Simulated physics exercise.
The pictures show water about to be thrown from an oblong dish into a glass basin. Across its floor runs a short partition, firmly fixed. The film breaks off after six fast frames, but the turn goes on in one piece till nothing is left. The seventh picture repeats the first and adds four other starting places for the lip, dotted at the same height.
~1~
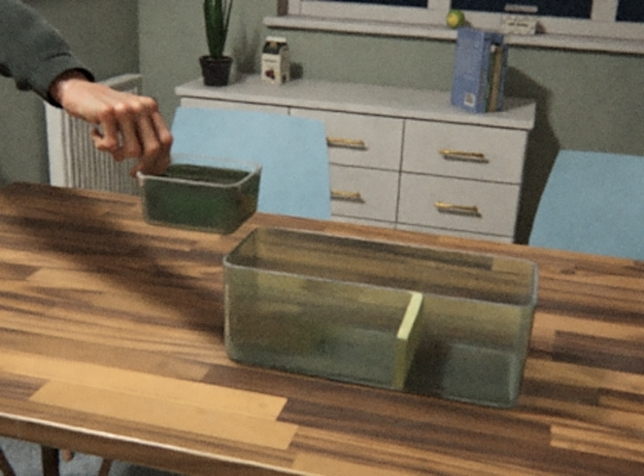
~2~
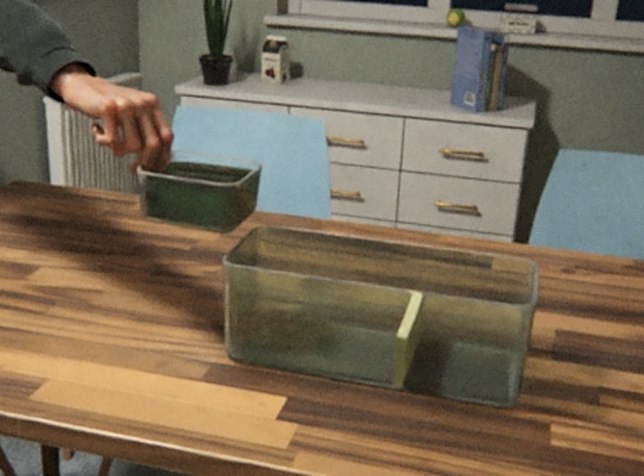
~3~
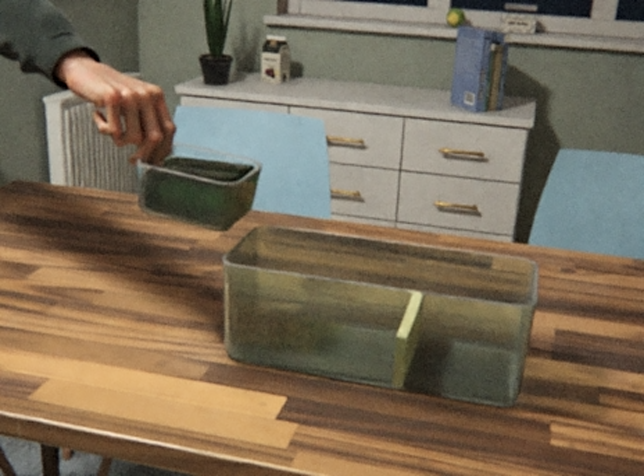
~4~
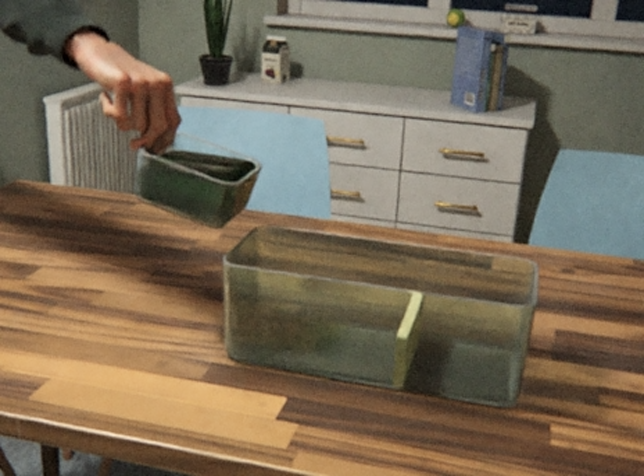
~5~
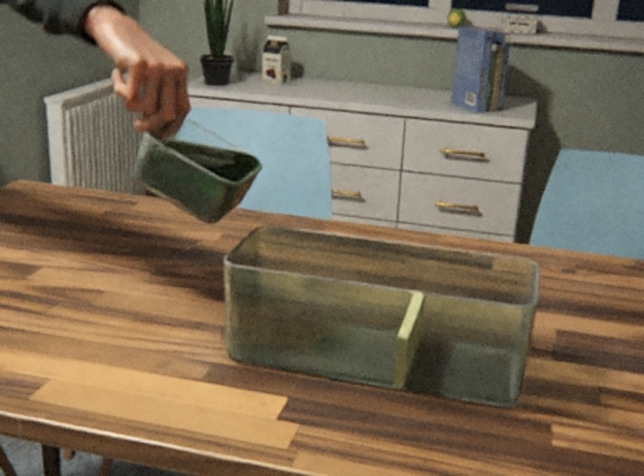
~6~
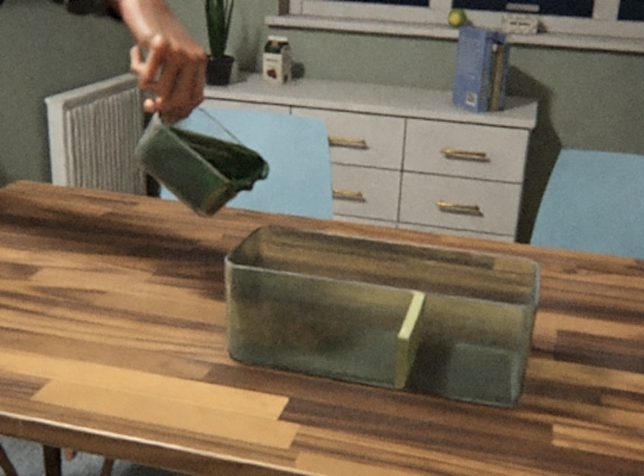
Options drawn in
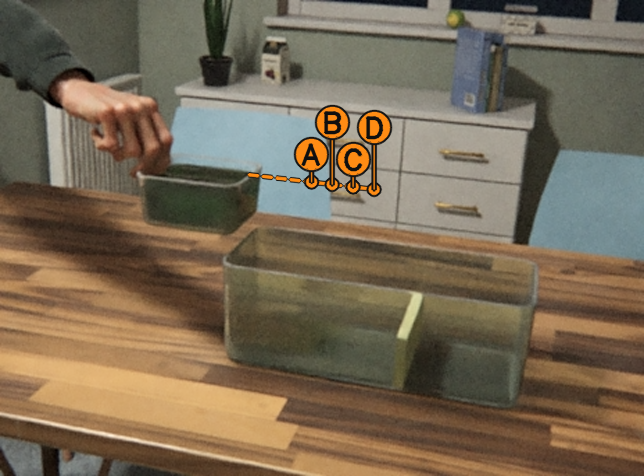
A hand tilts a small oblong dish rightward until water starts over its lip.
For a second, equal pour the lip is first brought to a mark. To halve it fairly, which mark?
Use spot B.
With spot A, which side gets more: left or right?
The left side.
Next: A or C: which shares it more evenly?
C it is.
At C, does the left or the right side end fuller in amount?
The right one.
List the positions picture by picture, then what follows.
Upright, lip at (249, 174); basin from (226, 356) to (519, 406); top of the wall at (411, 314); nothing has left yet.
Upright, lip at (249, 173); nothing has left yet.
Tipped about 6°, lip at (249, 173); nothing has left yet.
Tipped about 14°, lip at (249, 173); water is over the lip, down to (244, 172).
Tipped about 24°, lip at (250, 173); water is over the lip, down to (250, 173).
Tipped about 35°, lip at (251, 174); water is over the lip, down to (255, 182).
On the marked copy, A at (311, 182); B at (332, 184); C at (353, 186); D at (374, 189).
If A is chosen, about 83 % ends left of the wall and 9 % right of it; 9 % is lost outside.
If B is chosen, about 48 % ends left of the wall and 50 % right of it.
If C is chosen, about 28 % ends left of the wall and 70 % right of it.
If D is chosen, about 19 % ends left of the wall and 77 % right of it; 3 % is lost outside.
